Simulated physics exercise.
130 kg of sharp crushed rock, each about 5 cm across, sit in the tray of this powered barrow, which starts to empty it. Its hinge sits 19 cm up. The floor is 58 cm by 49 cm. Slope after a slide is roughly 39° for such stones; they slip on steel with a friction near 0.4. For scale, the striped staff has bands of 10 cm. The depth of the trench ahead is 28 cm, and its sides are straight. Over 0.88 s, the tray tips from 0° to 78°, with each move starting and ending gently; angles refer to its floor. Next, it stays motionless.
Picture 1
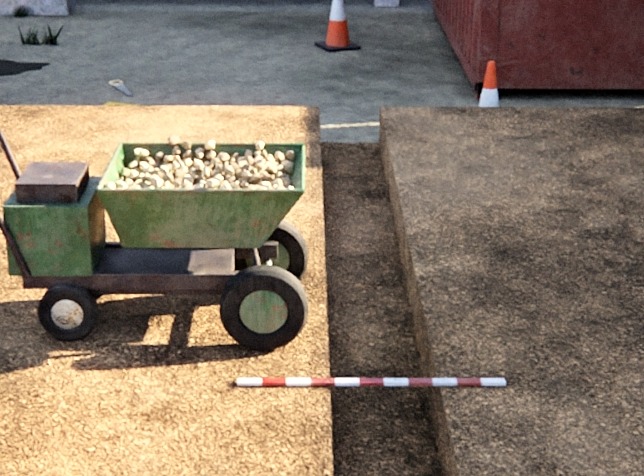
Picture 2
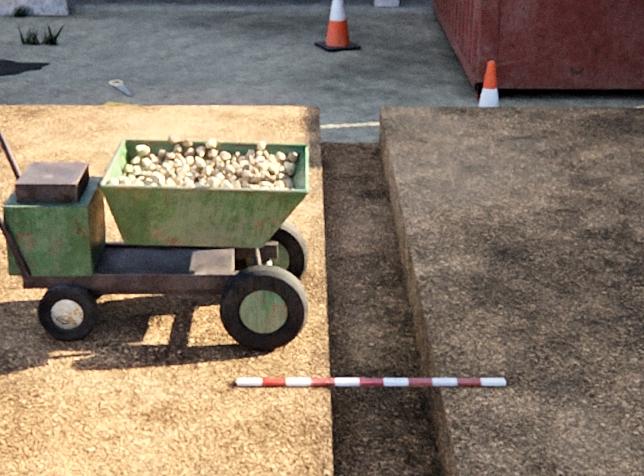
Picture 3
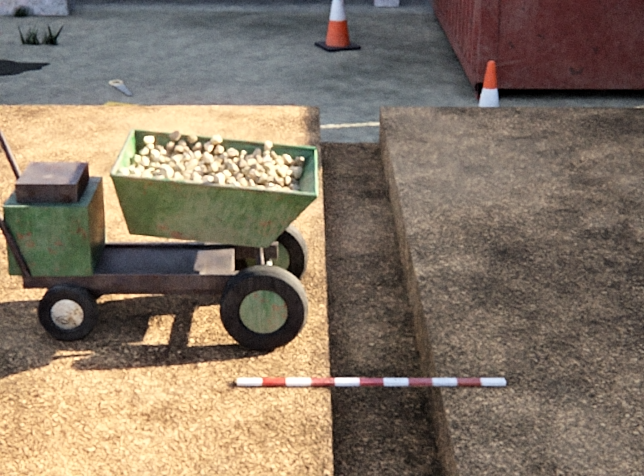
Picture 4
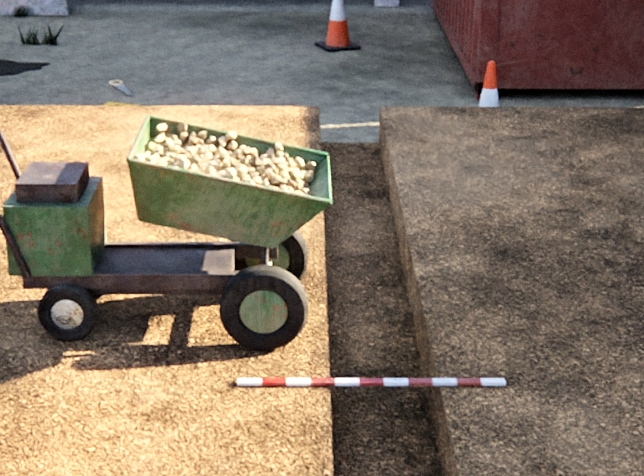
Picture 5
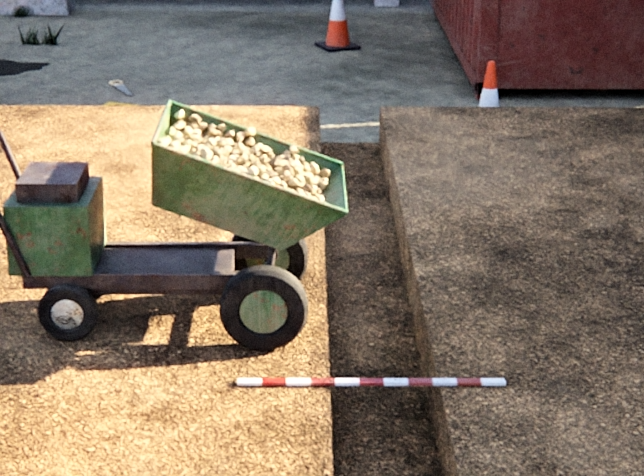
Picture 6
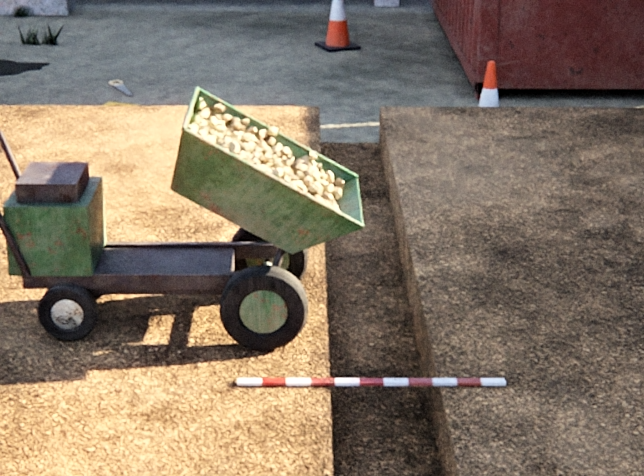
The video shows a green powered barrow loaded with pale rounded stones beside a straight-sided trench, with a red-and-white striped staff lying across it. The tray gradually tilts up, its left end rising and its right end reaching over the trench.
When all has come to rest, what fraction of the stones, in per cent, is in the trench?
At the end about 59 per cent of the stones are there.
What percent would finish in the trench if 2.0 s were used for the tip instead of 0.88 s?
Then about 75 per cent.
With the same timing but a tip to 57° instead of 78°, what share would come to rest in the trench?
Trench share: Approx. 15%.
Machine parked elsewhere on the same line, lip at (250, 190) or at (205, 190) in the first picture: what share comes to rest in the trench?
About 95 per cent first, then about 85 per cent.
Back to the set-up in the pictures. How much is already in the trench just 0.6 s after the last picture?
I'd say near 15 per cent at that time.
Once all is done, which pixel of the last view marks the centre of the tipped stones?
The tipped stones centre close to (418, 343).
Then, 0.3 s after the last picture the floor is at 66°, 100 % in the tray; the foremost stones are at (394, 269).
Then, 0.6 s after the last picture the floor is at 78°, 56 % in the tray, 16 % in the trench, 27 % past the trench; the foremost stones are at (495, 316).
Then, 1.0 s after the last picture the floor is at 78°, 22 % in the tray, 36 % in the trench, 43 % past the trench; the foremost stones are at (606, 301).
Then, 2.9 s after the last picture the floor is at 78°, 0 % in the tray, 59 % in the trench, 41 % past the trench; the foremost stones are past the picture's edge.
